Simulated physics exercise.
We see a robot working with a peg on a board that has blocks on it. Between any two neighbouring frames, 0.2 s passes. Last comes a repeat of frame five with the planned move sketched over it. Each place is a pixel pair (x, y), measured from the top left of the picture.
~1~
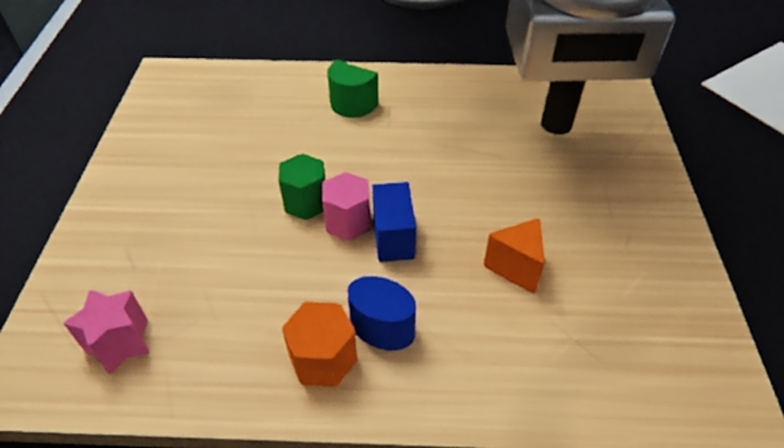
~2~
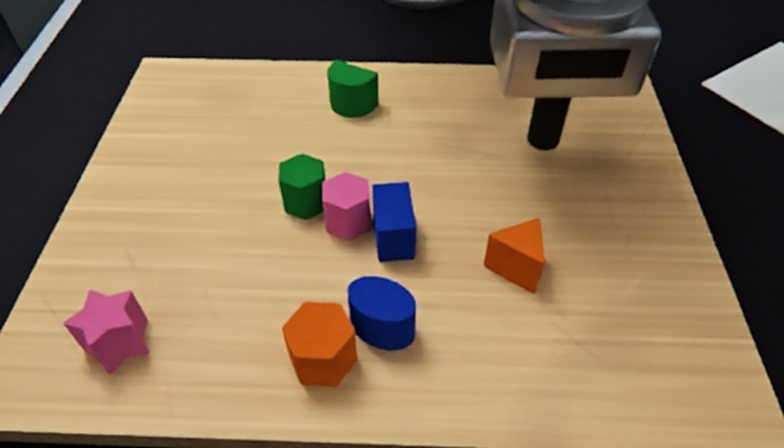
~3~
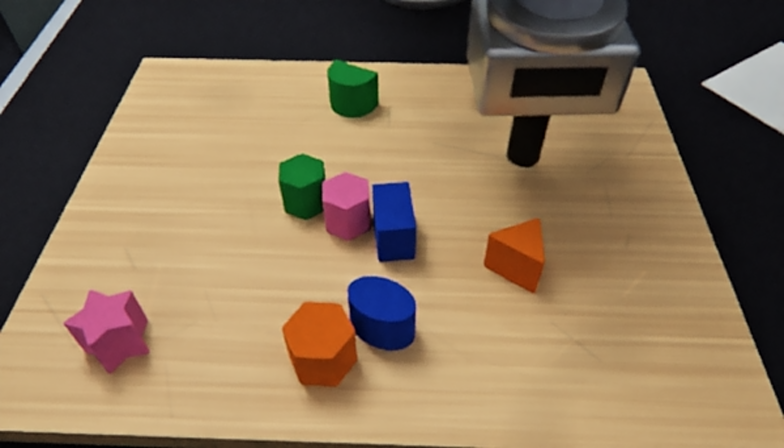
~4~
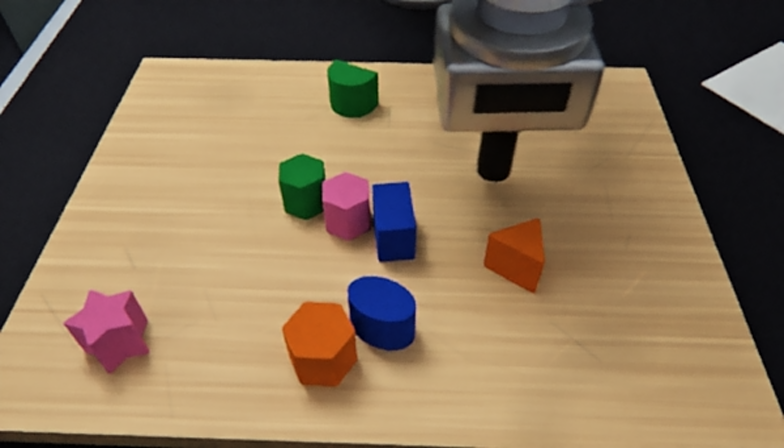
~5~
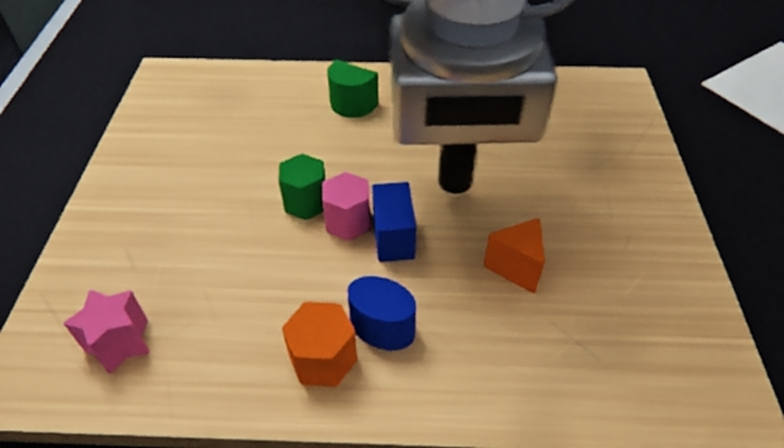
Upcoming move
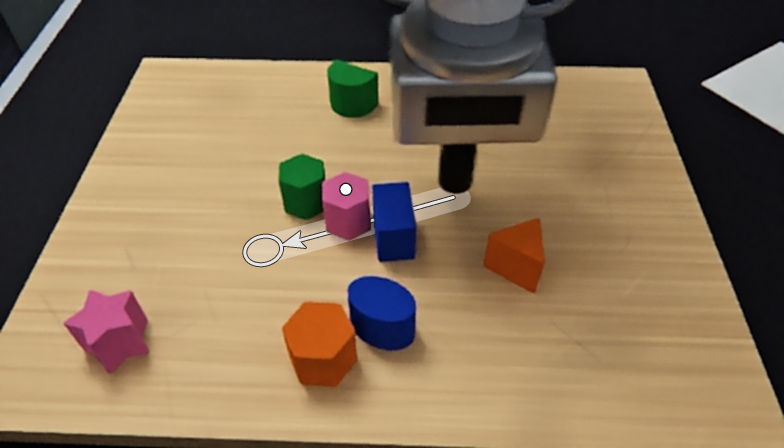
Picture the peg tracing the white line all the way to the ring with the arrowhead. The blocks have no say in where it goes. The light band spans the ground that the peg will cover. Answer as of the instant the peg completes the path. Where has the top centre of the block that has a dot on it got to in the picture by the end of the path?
In the picture, that point is around (210, 225).
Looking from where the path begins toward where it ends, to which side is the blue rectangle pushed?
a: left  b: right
The answer is a.
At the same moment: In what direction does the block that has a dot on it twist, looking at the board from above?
From above, it looks like the block that has a dot on it goes clockwise.
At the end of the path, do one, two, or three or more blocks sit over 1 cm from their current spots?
Blocks moved: Two.
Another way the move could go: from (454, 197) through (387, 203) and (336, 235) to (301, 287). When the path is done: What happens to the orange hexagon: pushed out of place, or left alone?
It holds its position.
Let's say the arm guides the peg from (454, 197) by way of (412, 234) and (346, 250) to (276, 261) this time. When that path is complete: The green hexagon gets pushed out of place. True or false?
The claim holds.
The line goes in a line from (454, 197) to (263, 250); the dot is on the pink hexagon.
The first path, step by step. One third of the way, peg at (393, 199); pink hexagon at (327, 197), turned 30° clockwise; blue rectangle at (381, 216), turned 30° anticlockwise.
Two thirds of the way, peg at (327, 217); green hexagon at (297, 168); pink hexagon at (283, 208), turned 55° clockwise; blue rectangle at (363, 226), turned 90° anticlockwise.
At the end, peg at (259, 235); green hexagon at (297, 168); pink hexagon at (210, 225), turned 60° clockwise; blue rectangle at (363, 226), turned 90° anticlockwise.
